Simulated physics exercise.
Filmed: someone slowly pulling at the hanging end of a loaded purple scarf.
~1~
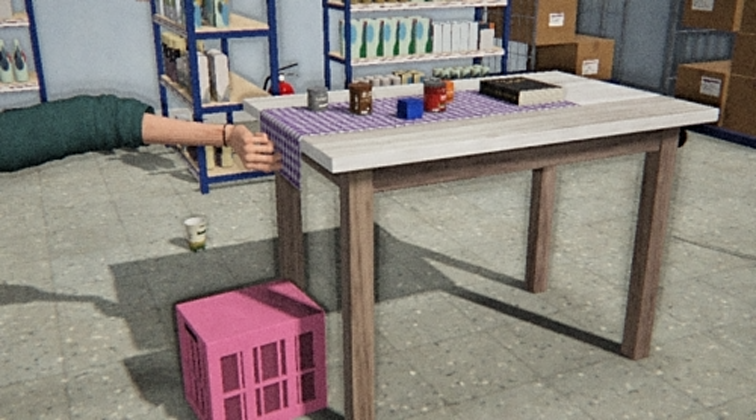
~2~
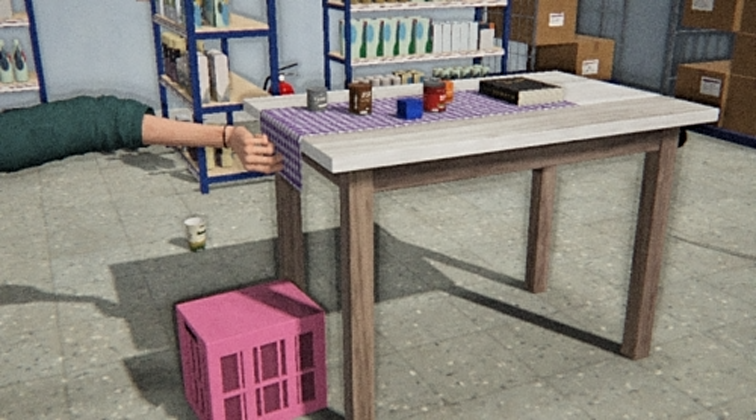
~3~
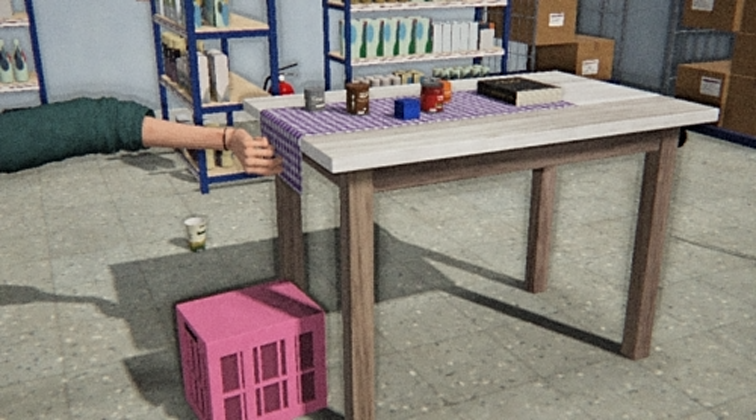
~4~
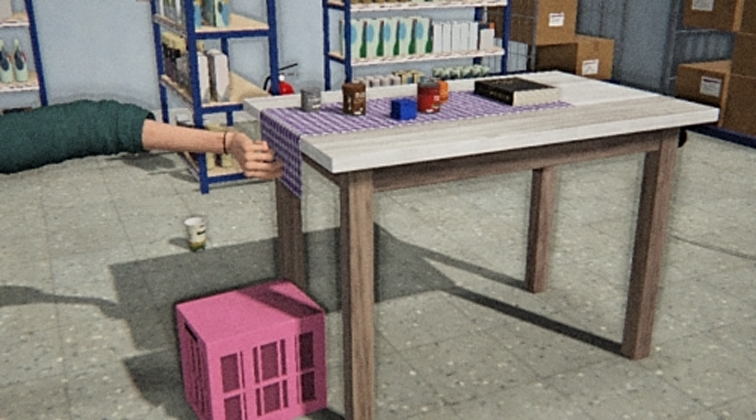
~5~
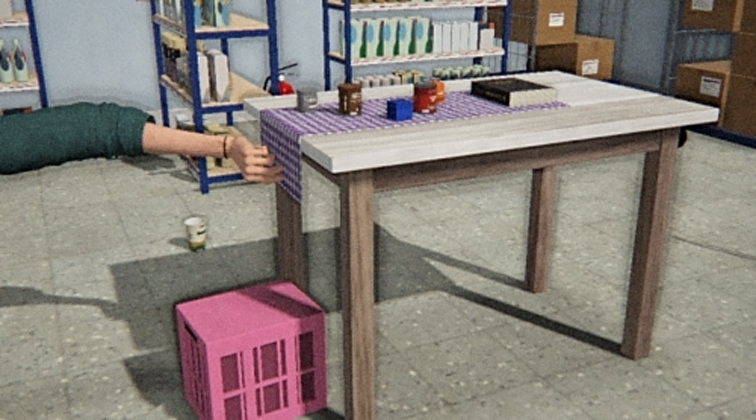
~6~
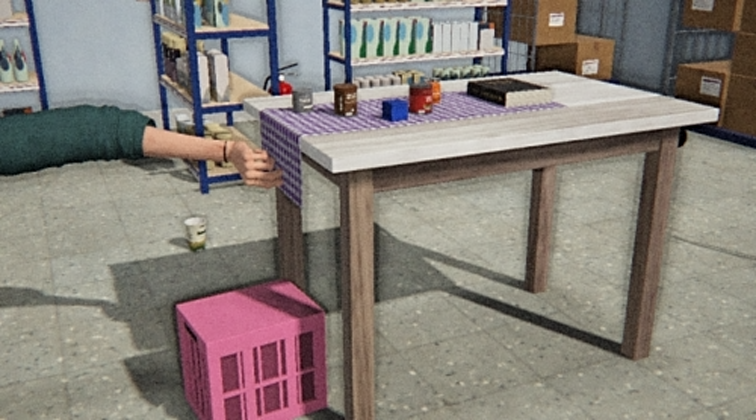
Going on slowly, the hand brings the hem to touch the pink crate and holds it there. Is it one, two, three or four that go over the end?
Three objects go.
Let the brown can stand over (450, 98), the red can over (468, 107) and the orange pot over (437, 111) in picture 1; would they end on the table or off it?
Here's the result: The brown can remains in place, the red can remains in place and the orange pot remains in place.
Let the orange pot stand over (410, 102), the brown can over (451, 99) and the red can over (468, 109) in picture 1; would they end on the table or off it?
Of these three, the orange pot rides it out, the brown can rides it out, the red can rides it out.
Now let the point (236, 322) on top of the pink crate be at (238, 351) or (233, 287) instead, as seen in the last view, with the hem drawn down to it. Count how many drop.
You'd get 4 and then 2.
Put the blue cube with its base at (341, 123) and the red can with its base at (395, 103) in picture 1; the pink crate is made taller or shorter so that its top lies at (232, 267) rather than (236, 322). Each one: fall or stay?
Result: Blue cube gone, red can still there.
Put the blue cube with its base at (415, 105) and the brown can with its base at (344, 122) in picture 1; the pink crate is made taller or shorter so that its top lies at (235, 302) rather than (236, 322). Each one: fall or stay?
Observed: Blue cube remains seated; brown can departs.
Early on, hem near (283, 243); grey pot gone.
Midway, hem near (283, 288); grey pot, brown can and blue cube gone.
Finally, hem on the crate; grey pot, brown can and blue cube gone. Over the edge go three.
